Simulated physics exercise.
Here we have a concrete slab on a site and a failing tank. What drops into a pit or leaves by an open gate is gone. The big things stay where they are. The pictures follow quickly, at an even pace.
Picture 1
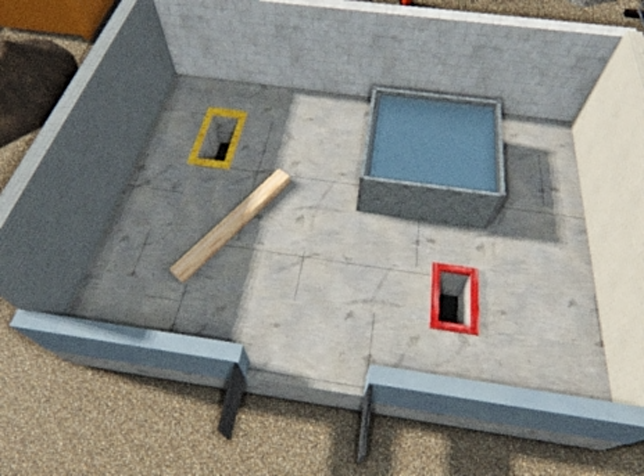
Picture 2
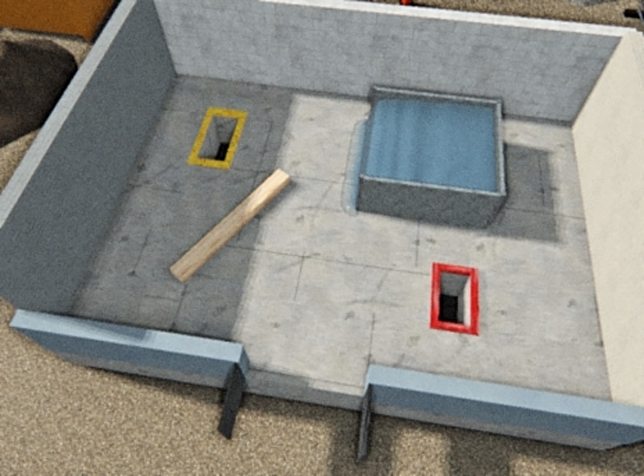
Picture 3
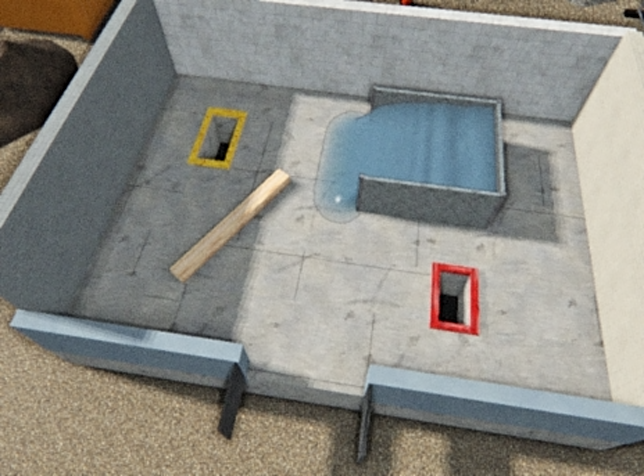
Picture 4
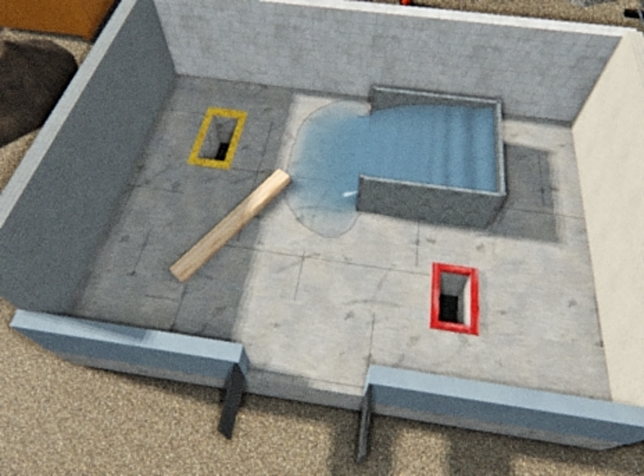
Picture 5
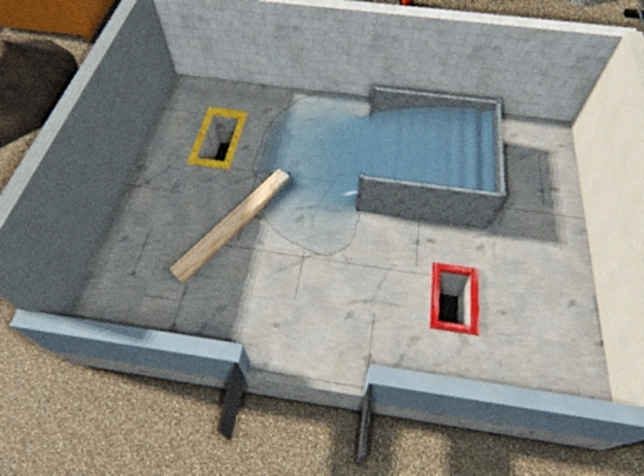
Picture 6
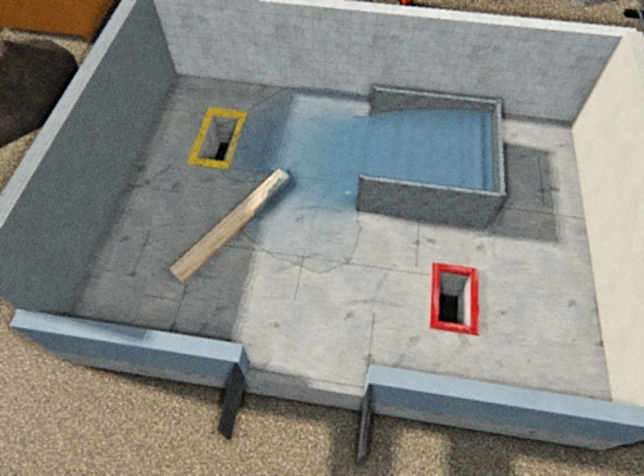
Water sits still in a gray-walled tank on a concrete slab, then pours out through the tank's left side. It spreads leftward across the floor in a widening, thinning sheet, reaches the upper end of a wooden plank, and extends past it to beside the yellow-rimmed pit.
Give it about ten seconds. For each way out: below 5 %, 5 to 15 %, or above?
In the end: The gate takes from 5 to 15 %; the yellow pit takes more than 15 %; the red pit takes less than 5 %.
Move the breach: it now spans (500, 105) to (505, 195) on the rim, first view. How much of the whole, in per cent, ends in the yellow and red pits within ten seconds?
In per cent: Yellow 4, red 6.
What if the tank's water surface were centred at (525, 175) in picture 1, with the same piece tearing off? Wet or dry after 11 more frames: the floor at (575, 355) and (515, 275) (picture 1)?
In that order: Free of water, free of water.
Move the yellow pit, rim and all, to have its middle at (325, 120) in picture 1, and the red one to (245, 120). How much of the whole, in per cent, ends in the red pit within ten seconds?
Roughly, in per cent: Red 10.
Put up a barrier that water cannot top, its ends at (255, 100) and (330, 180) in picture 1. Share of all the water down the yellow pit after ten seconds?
Parts in a hundred: Yellow 4.
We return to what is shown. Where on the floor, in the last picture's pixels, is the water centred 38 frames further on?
Roughly at (258, 214).
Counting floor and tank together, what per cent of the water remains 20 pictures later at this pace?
About 76 per cent.
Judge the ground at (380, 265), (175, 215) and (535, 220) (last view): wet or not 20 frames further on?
In that order: No water, covered, dry.
A moment on, water covers 35 % of the floor; the gate 0 %, the yellow pit 7 %, the red pit 0 %.
Next, water covers 45 % of the floor; the gate 0 %, the yellow pit 16 %, the red pit 0 %.
Then, water covers 55 % of the floor; the gate 1 %, the yellow pit 23 %, the red pit 0 %.
Later, water covers 65 % of the floor; the gate 4 %, the yellow pit 27 %, the red pit 0 %.
In the end, water covers 90 % of the floor; the gate 7 %, the yellow pit 29 %, the red pit 2 %.
